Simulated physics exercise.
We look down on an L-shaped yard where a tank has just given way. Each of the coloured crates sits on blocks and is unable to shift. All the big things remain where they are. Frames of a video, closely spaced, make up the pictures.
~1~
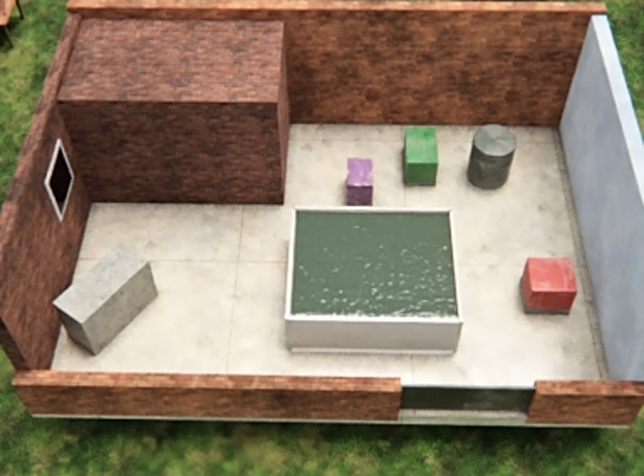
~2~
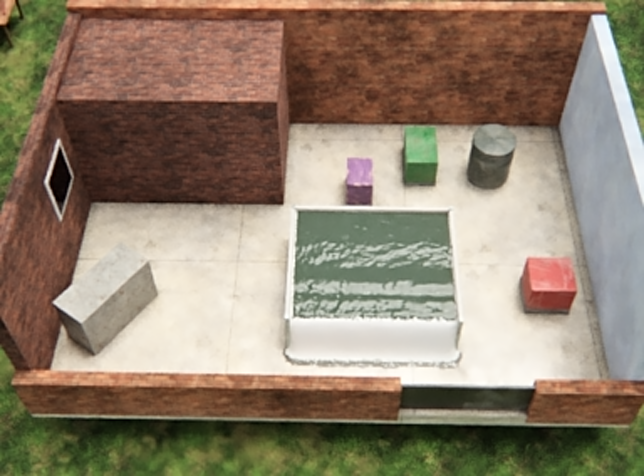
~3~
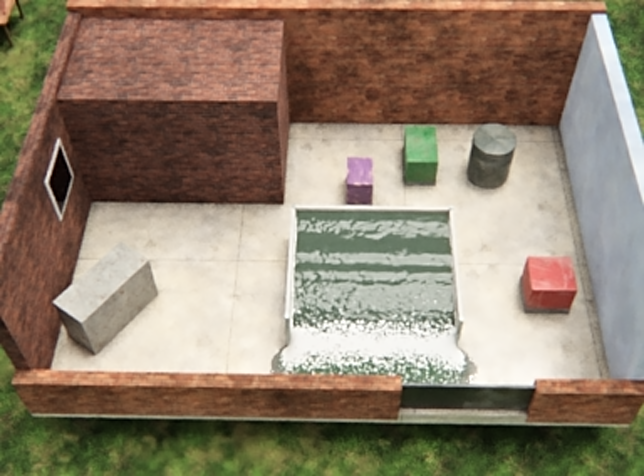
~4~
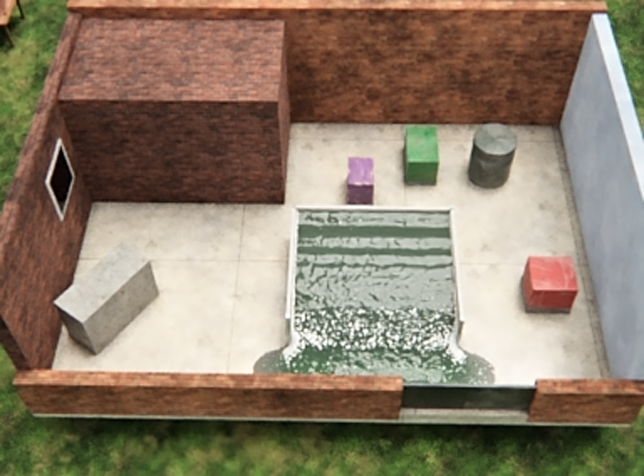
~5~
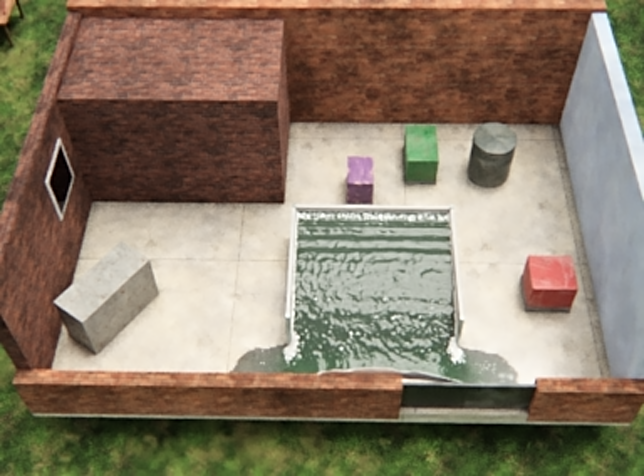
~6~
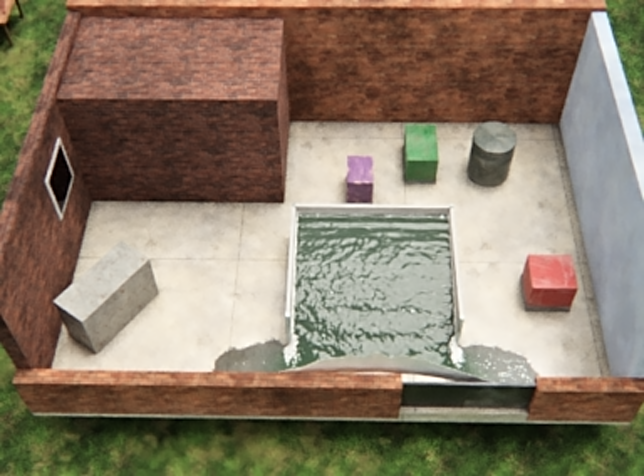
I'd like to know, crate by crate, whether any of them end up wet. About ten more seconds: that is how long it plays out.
Red crate: Reached; green crate: Reached; purple crate: Reached.
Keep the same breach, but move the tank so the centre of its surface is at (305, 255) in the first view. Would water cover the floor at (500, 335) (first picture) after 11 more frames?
Submerged.
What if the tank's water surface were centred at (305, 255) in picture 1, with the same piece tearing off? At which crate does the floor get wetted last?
Crate marked purple.
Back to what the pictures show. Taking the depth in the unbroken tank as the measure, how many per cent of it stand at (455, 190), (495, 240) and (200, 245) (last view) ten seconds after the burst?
I'd say close to 14, 12 and 12 percent.
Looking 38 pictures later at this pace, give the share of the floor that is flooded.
About 95 percent.
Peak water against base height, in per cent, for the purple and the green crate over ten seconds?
320 and 170 per cent, roughly.
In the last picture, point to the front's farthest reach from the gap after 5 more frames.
The farthest wet point should be near (69, 393).
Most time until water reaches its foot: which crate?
The purple crate, I reckon.
A moment on, water covers 25 % of the floor; the red crate not reached, the green crate not reached, the purple crate not reached.
Next, water covers 35 % of the floor; the red crate water round its plinth, the green crate not reached, the purple crate not reached.
Then, water covers 65 % of the floor; the red crate water round its plinth, the green crate water round its plinth, the purple crate not reached.
Later, water covers 95 % of the floor; the red crate water round its plinth, the green crate water round its plinth, the purple crate water round its plinth.
In the end, water covers 100 % of the floor; the red crate was topped, the green crate was topped, the purple crate was topped.
